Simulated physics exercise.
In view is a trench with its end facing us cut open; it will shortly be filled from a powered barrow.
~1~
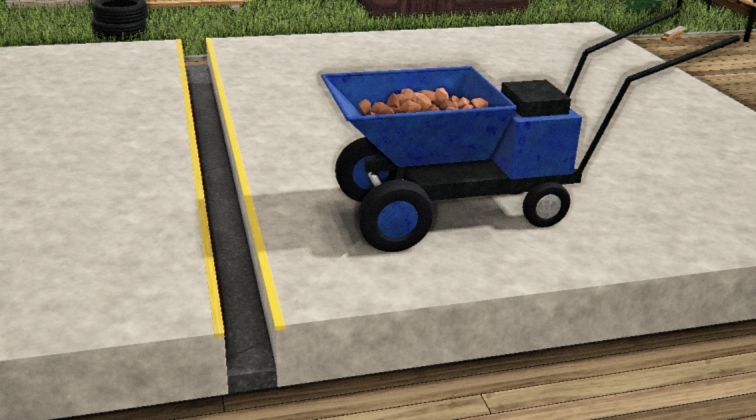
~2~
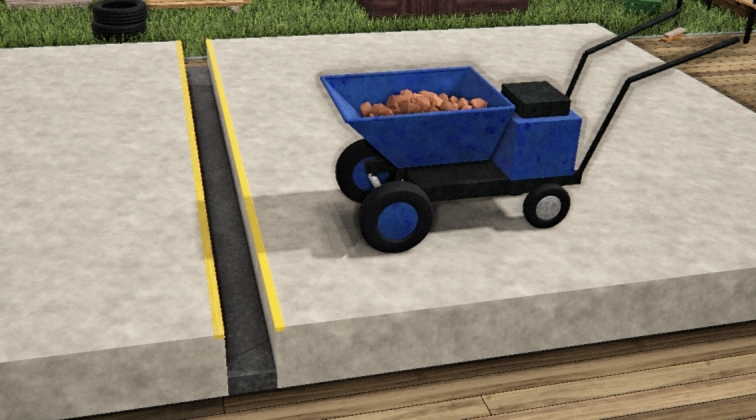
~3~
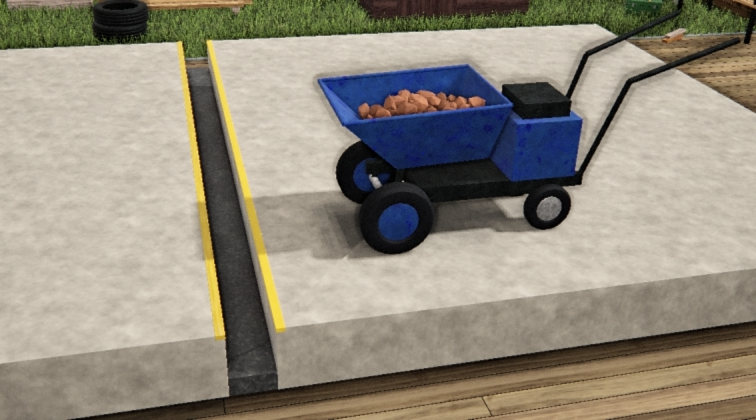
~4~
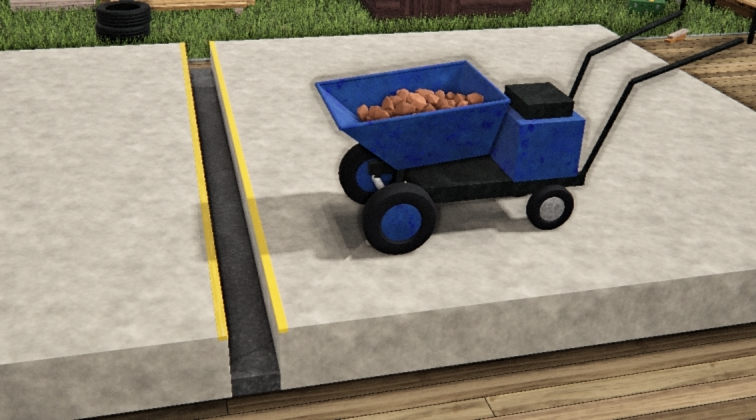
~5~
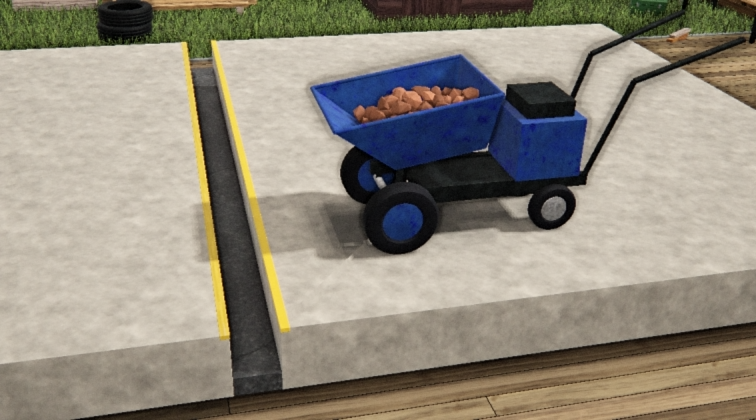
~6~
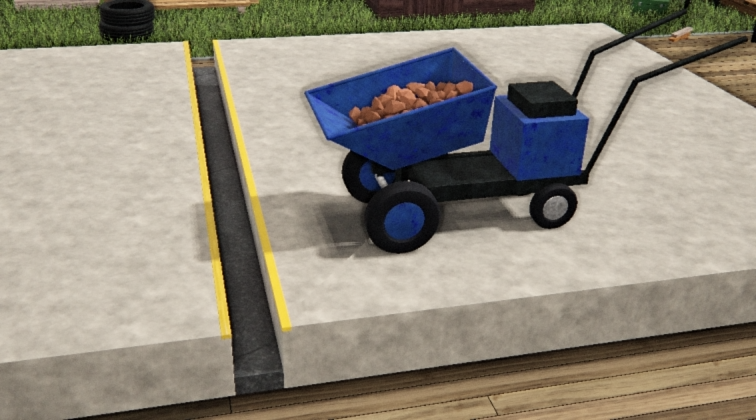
On a concrete slab beside a narrow trench, a blue skip loaded with reddish rubble tilting slightly leftward on its wheeled cart.
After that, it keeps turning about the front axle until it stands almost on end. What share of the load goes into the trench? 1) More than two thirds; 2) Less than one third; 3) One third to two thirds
The answer is 1.
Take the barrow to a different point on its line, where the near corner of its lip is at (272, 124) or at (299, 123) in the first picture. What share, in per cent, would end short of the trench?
Trial 1 around 0 %, trial 2 around 0 %.
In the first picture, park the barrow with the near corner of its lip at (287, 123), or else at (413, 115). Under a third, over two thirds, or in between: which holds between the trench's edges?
First less than a third, then under a third.
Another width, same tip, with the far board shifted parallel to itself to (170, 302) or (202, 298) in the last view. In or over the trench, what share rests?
You'd get 100 in a hundred the first time and 100 in a hundred the second.
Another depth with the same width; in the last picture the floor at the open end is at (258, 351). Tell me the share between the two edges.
Estimate: Approx. 60 per cent.
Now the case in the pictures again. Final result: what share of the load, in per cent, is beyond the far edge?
Share of load: Near 0 %.
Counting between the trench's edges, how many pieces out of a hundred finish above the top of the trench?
Roughly 10 percent.
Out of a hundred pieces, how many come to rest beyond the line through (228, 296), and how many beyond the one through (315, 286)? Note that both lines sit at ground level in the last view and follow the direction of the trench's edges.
In order: Near 0 %, then 100 %.
Soon after the last picture, skip tipped well over; all in the skip.
A little later, skip tipped steeply; nearly all in the skip; a stray few short of the trench; a small part in or heaped over the trench.
Later still, skip tipped right over; a small part in the skip; a small part short of the trench; most in or heaped over the trench.
By the end, skip tipped right over; a stray few in the skip; a small part short of the trench; nearly all in or heaped over the trench; none beyond it.
